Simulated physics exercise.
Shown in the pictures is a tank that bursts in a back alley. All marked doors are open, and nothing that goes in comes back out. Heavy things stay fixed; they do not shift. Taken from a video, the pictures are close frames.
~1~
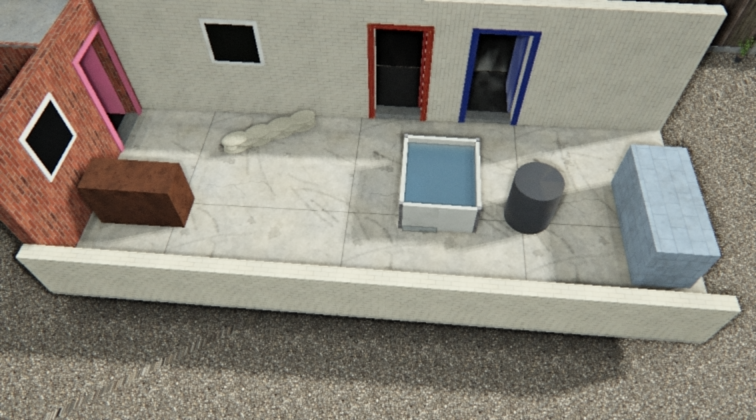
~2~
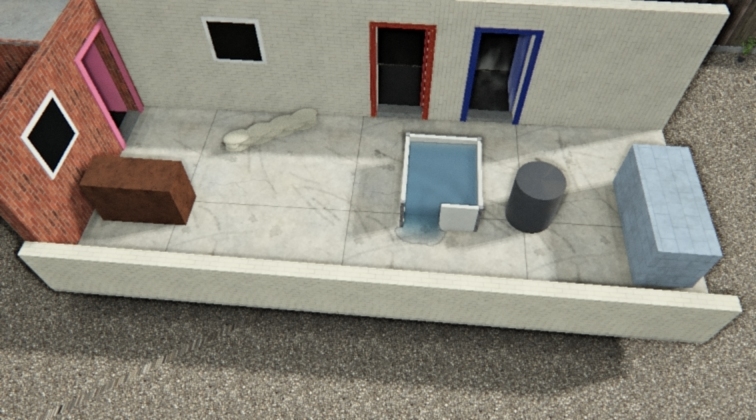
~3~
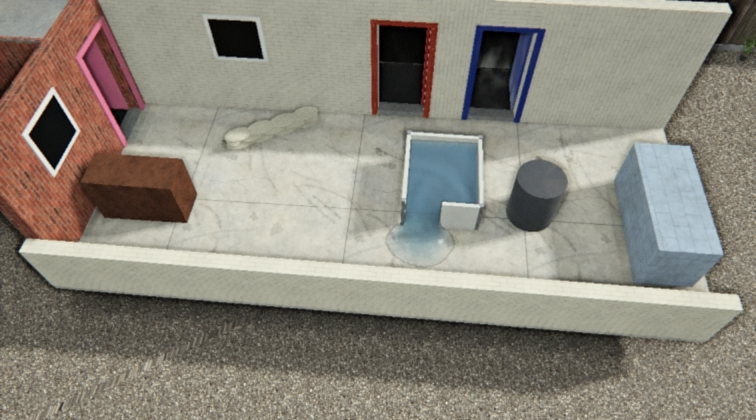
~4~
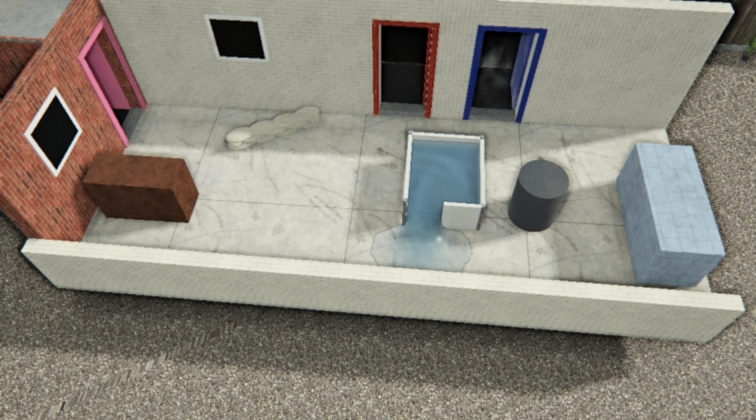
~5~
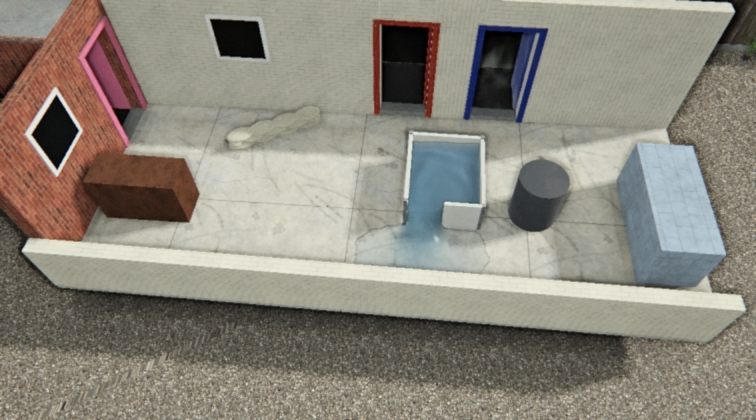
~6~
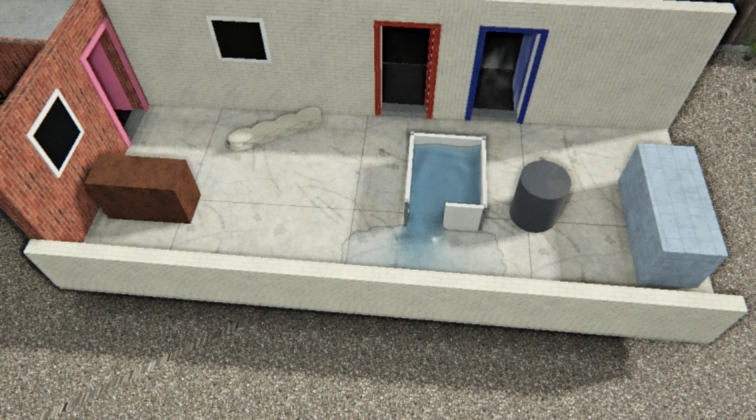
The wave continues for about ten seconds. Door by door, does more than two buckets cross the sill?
The blue door never exceeds two buckets; the pink door never exceeds two buckets; the red door never exceeds two buckets.
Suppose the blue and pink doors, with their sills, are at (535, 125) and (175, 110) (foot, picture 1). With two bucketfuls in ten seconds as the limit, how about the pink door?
Log - pink door: Short of the mark.
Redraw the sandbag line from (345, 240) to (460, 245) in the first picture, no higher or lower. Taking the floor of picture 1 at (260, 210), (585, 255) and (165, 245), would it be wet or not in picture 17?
I reckon it goes waterlogged, then waterlogged, then left untouched.
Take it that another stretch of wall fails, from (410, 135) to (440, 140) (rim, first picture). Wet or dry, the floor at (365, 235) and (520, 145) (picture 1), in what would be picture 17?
Well, the first place would be still bare and the second one submerged.
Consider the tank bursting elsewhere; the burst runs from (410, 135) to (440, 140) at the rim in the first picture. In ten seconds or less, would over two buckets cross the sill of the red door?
So the red door ends up above after ten seconds.
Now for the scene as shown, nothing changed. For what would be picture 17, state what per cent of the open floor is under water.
About 25 in a hundred.
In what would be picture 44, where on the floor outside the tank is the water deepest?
I'd mark about pixel (72, 267).
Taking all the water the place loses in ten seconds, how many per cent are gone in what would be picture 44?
My figure: 65 percent.
A moment on, water covers 10 % of the floor; the blue door not reached, the pink door not reached, the red door not reached.
Next, water covers 25 % of the floor; the blue door not reached, the pink door not reached, the red door not reached.
Then, water covers 40 % of the floor; the blue door not reached, the pink door not reached, the red door not reached.
Later, water covers 60 % of the floor; the blue door not reached, the pink door wet at the sill, nothing in, the red door not reached.
In the end, water covers 65 % of the floor; the blue door wet at the sill, nothing in, the pink door under two buckets in, the red door wet at the sill, nothing in.
